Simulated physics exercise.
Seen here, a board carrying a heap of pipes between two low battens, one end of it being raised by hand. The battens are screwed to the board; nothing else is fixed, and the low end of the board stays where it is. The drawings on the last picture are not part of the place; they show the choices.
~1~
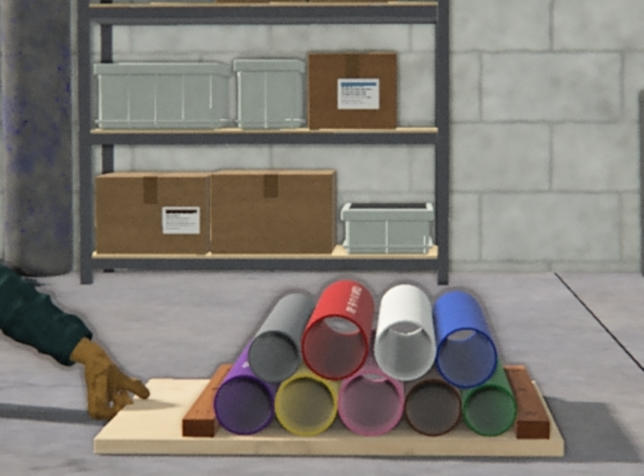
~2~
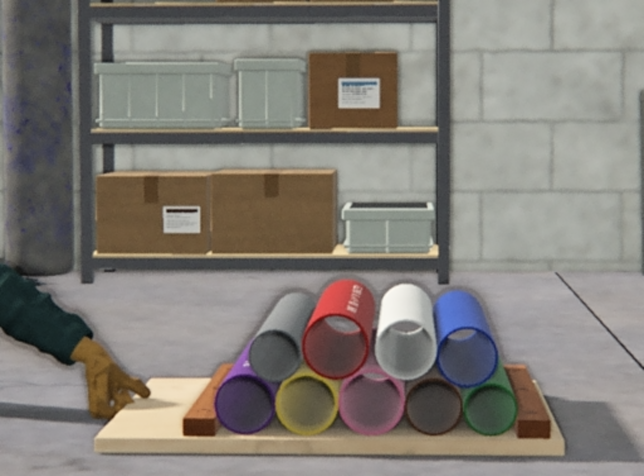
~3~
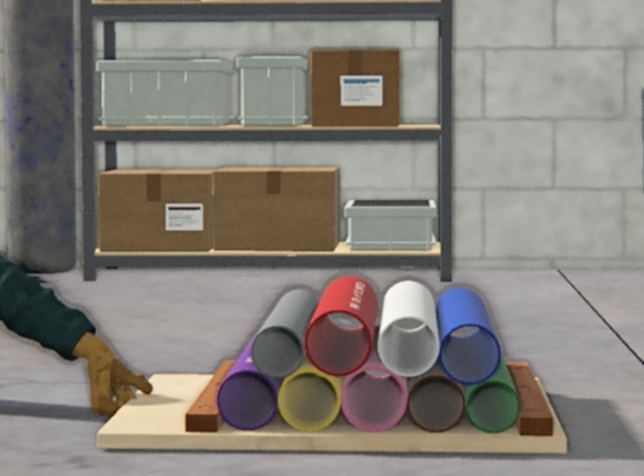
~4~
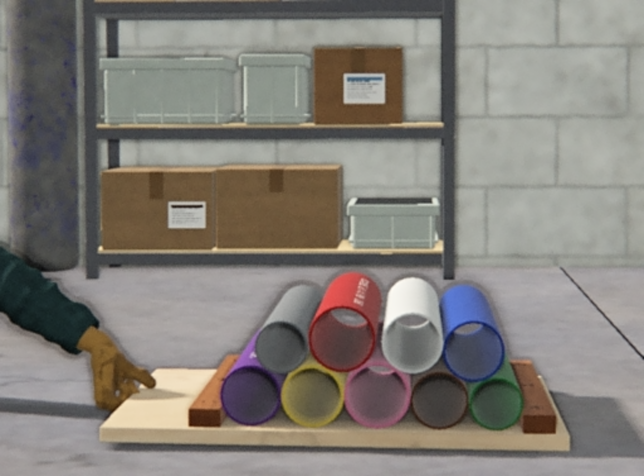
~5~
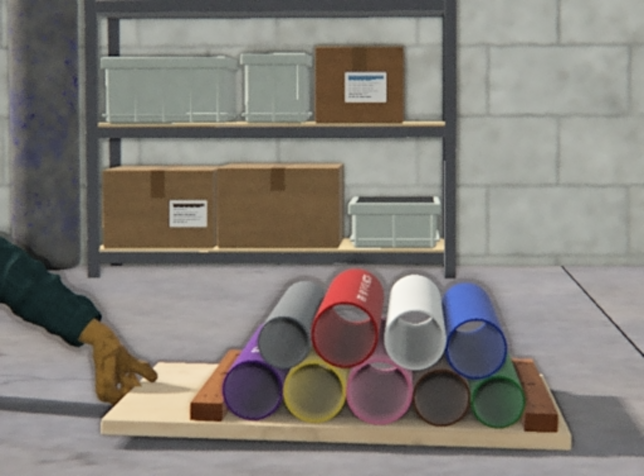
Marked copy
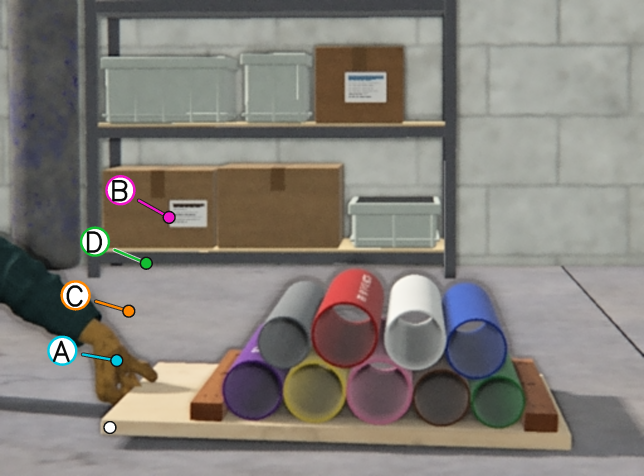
Colourful pipes lying stacked between two battens on a board as a hand at the left raises its end very slightly.
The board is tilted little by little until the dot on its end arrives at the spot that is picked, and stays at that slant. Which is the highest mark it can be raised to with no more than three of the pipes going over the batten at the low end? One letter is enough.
The last mark within the limit is B.
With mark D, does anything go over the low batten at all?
Yes.
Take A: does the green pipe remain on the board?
Yes.
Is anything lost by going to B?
Yes, at B.
On the copy, A at (117, 360); B at (169, 217); C at (129, 311); D at (146, 263); the white dot at (110, 427).
On B. First, board at 17°.
Then, board at 29°.
Finally, board at 29°, two over the low batten (blue, white).
By contrast, A none over the low batten; C one over the low batten (blue); D two over the low batten (blue, white).
